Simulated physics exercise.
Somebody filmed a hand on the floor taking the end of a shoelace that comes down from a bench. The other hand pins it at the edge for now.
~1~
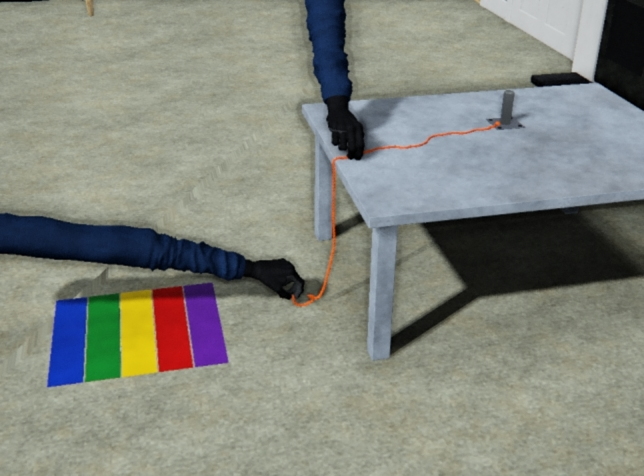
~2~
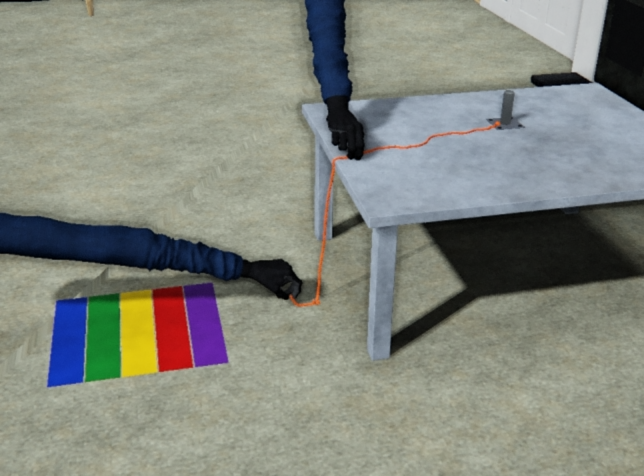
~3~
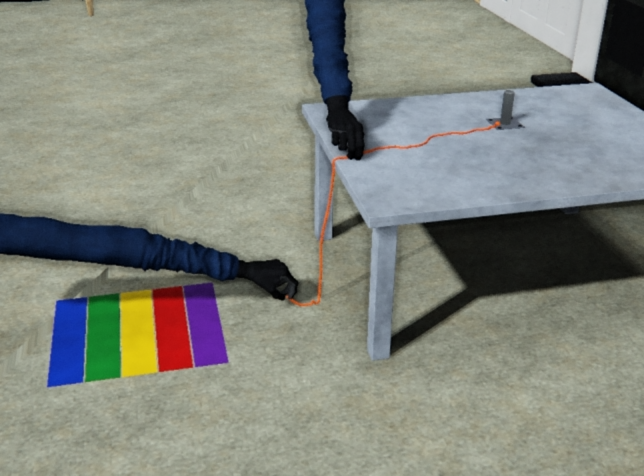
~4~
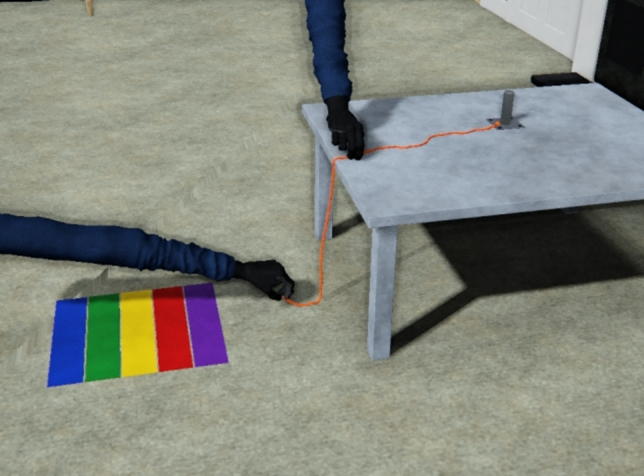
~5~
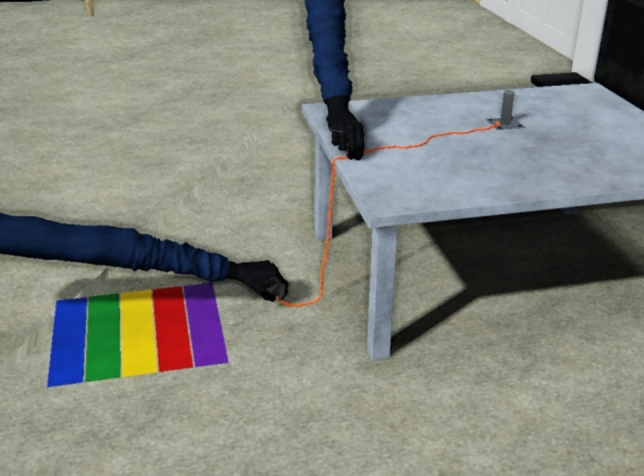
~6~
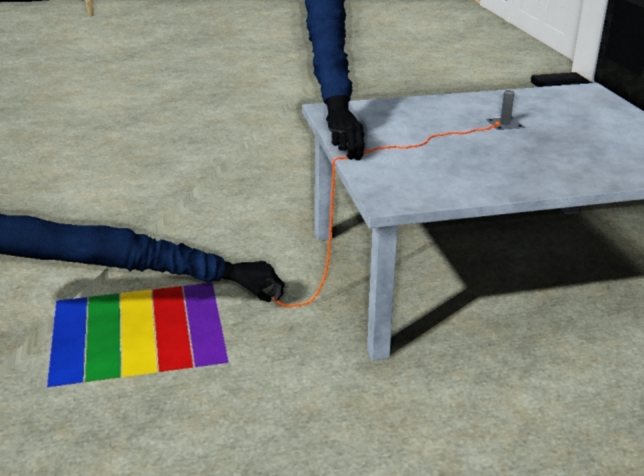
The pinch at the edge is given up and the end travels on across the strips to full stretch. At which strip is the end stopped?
It gets as far as the red strip.
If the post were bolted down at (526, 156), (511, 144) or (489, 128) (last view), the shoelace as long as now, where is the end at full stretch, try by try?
About (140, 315), (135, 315) and (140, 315).
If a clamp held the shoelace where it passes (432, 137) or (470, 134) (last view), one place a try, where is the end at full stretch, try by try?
Near (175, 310) and (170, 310).
Soon after, end near (228, 304); short of the strips.
After that, end near (190, 308); over purple.
At the stop, end near (168, 311); over red. The red one.
